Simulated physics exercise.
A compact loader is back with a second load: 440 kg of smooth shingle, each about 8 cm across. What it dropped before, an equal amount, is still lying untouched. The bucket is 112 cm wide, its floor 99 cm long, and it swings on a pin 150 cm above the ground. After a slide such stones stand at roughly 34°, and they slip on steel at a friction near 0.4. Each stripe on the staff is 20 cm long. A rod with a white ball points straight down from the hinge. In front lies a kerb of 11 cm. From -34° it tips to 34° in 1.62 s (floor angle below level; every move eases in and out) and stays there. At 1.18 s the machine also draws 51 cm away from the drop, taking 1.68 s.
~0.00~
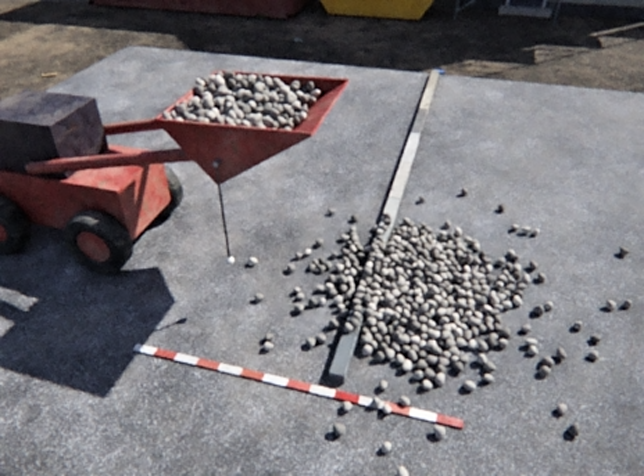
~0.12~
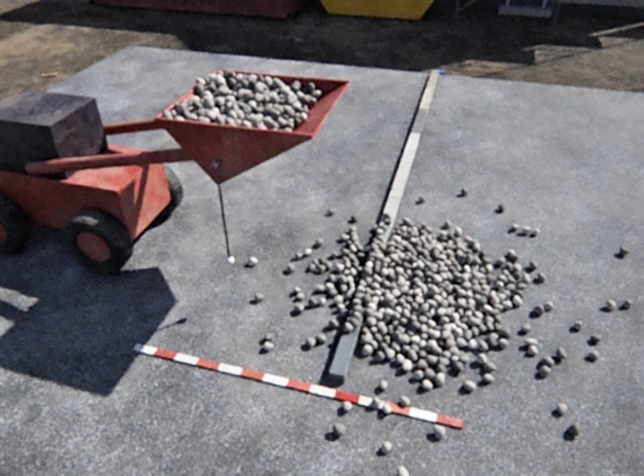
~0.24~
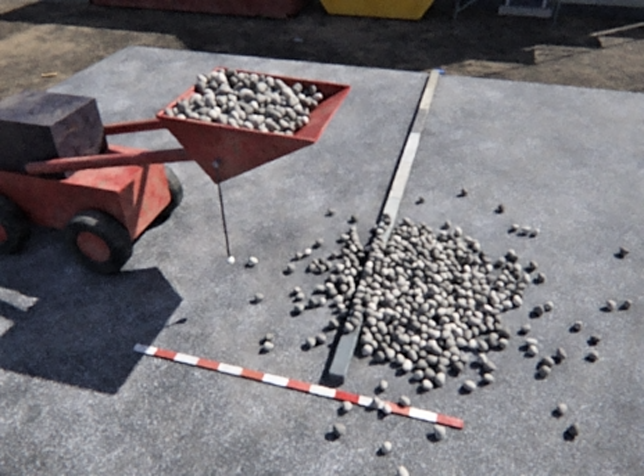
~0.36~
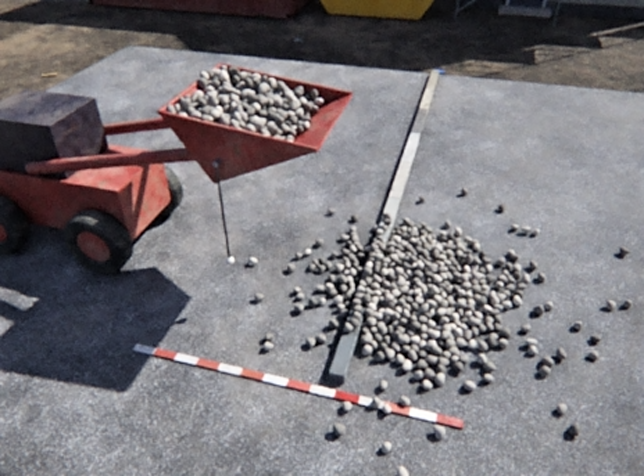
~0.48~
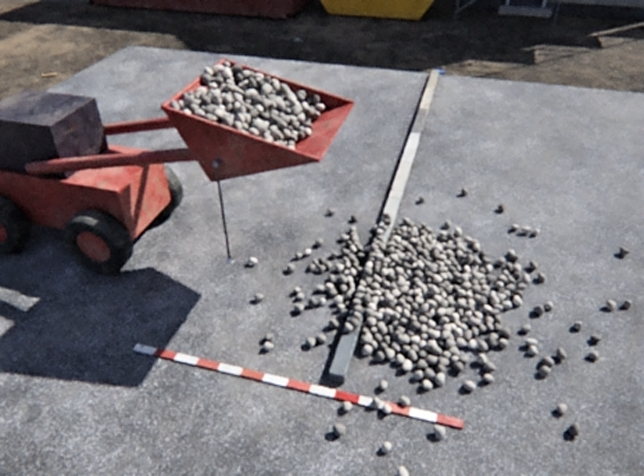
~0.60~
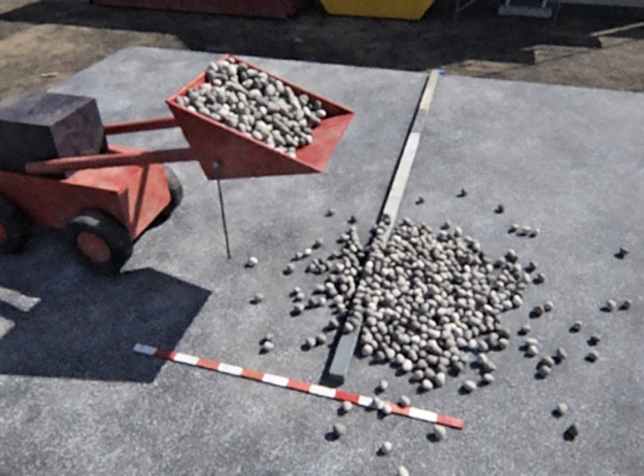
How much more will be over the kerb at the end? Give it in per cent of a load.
Close to 16 parts in a hundred.
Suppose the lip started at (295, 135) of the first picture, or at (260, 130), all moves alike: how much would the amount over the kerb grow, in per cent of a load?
First some 10, then 0 per cent.
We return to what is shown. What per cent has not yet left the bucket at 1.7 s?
It holds some 40 per cent.
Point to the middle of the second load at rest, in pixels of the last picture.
Near (341, 267).
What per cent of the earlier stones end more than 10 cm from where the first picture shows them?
Roughly 5 per cent of them.
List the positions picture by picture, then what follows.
In the first picture, the bucket is at -34°, its lip at (312, 135); the top of the load is at (230, 84). The earlier load is highest near (409, 270), 19 cm above ground level, 15 % on this side of the kerb, 85 % over the kerb.
In the second picture, the bucket is at -33°, its lip at (313, 137); the top of the load is at (222, 83); the stones move at 0.1 m/s on average.
The third picture shows lip at (315, 142), floor tilted -30°, highest stones at (214, 79); the stones move at 0.1 m/s on average.
The fourth picture shows lip at (317, 150), floor tilted -25°, highest stones at (216, 76); the stones move at 0.2 m/s on average.
The fifth picture shows lip at (320, 161), floor tilted -20°, highest stones at (220, 72); the stones move at 0.2 m/s on average.
The sixth picture shows lip at (321, 172), floor tilted -13°, highest stones at (224, 69); the stones move at 0.3 m/s on average.
After 1.2 s the floor is at 24°; in per cent of one load, 100 in the bucket, 15 on this side of the kerb, 85 over the kerb; the foremost stones are at (597, 328).
After 1.7 s the floor is at 34°; in per cent of one load, 39 in the bucket, 74 on this side of the kerb, 86 over the kerb; the foremost stones are at (597, 328).
After 3.3 s the floor is at 34°; in per cent of one load, 0 in the bucket, 99 on this side of the kerb, 101 over the kerb; the foremost stones are at (597, 328).
After 6.0 s the floor is at 34°; in per cent of one load, 0 in the bucket, 99 on this side of the kerb, 101 over the kerb; the foremost stones are at (597, 328). Net gain over the kerb, 16.
